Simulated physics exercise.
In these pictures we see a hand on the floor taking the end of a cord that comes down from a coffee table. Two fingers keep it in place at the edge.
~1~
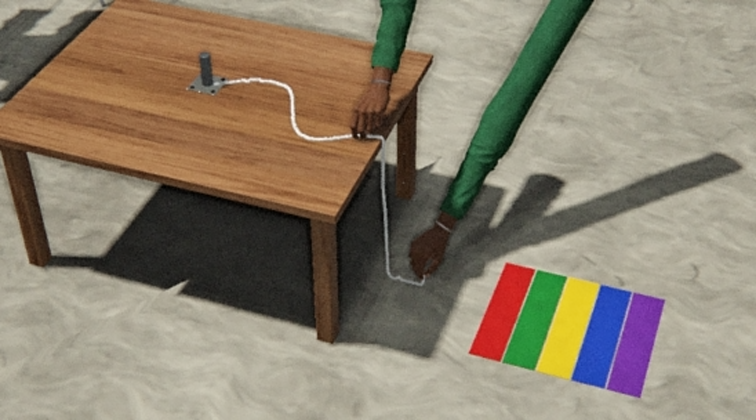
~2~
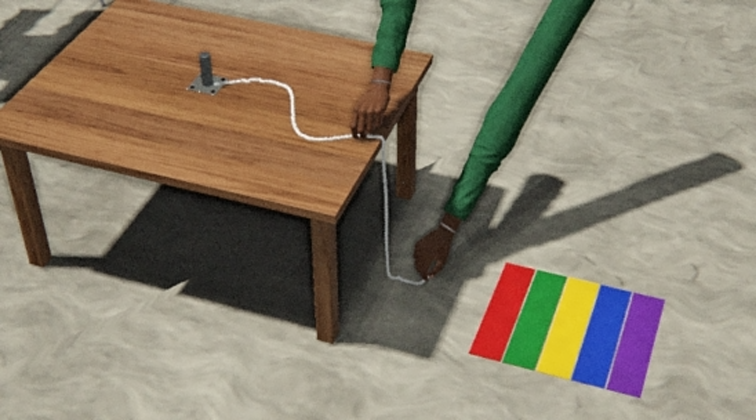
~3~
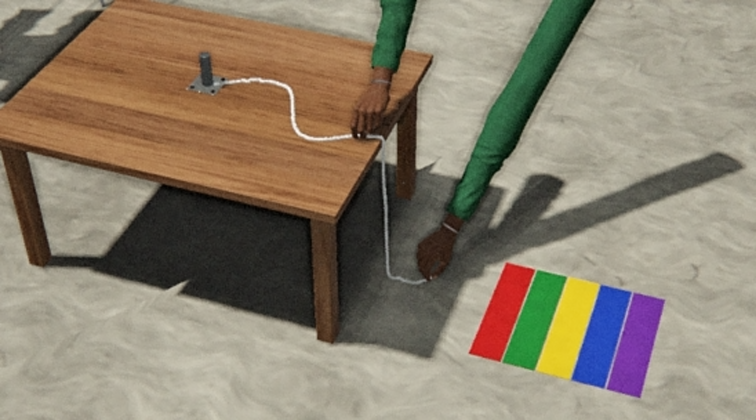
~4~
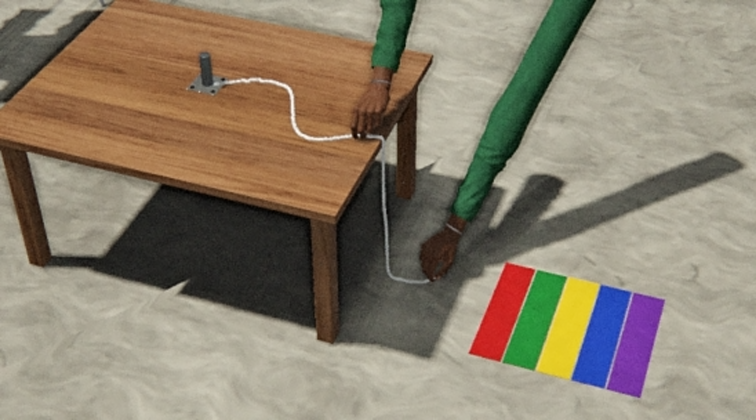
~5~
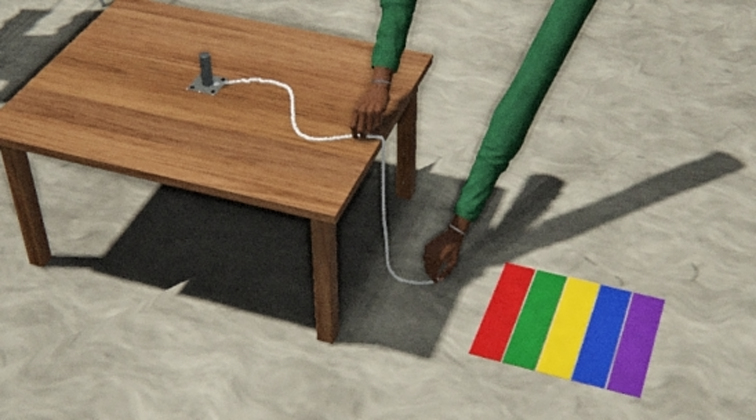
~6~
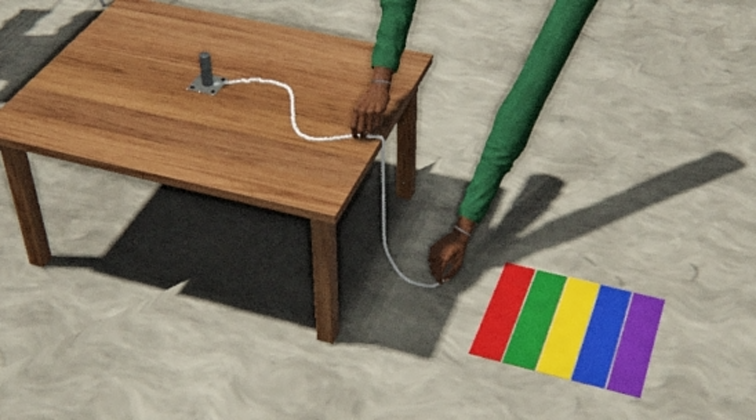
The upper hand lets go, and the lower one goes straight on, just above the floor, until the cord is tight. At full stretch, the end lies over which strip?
Over the blue strip.
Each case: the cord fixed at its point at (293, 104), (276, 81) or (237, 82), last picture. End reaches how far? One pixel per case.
Near (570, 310), then (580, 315), then (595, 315).
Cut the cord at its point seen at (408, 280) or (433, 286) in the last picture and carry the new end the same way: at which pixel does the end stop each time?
It would end up close to (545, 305), then close to (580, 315).
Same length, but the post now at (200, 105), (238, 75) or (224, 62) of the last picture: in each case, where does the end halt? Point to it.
You'd get roughly (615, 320), (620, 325) and (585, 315), one for each try.
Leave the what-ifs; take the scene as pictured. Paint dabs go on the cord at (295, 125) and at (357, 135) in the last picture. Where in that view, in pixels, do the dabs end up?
The first lands at (344, 124), while the second lands at (410, 158).
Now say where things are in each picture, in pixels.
The first picture shows end (424, 276); red (491, 340); green (525, 349); yellow (559, 357); blue (593, 366); purple (628, 375).
The second picture shows end (428, 277); cord through (248, 82) (293, 103) (317, 139) (383, 149) (386, 206) (387, 262).
The third picture shows end (431, 278).
The fourth picture shows end (434, 278); cord through (248, 82) (293, 103) (317, 139) (383, 149) (384, 206) (387, 262).
The fifth picture shows end (438, 279).
The sixth picture shows end (443, 281); cord through (248, 82) (293, 103) (317, 139) (383, 149) (384, 206) (392, 262).
Soon after, end near (548, 306); over green.
After that, end near (581, 314); over yellow.
At the stop, end near (602, 319); over blue. It halts on the blue strip.
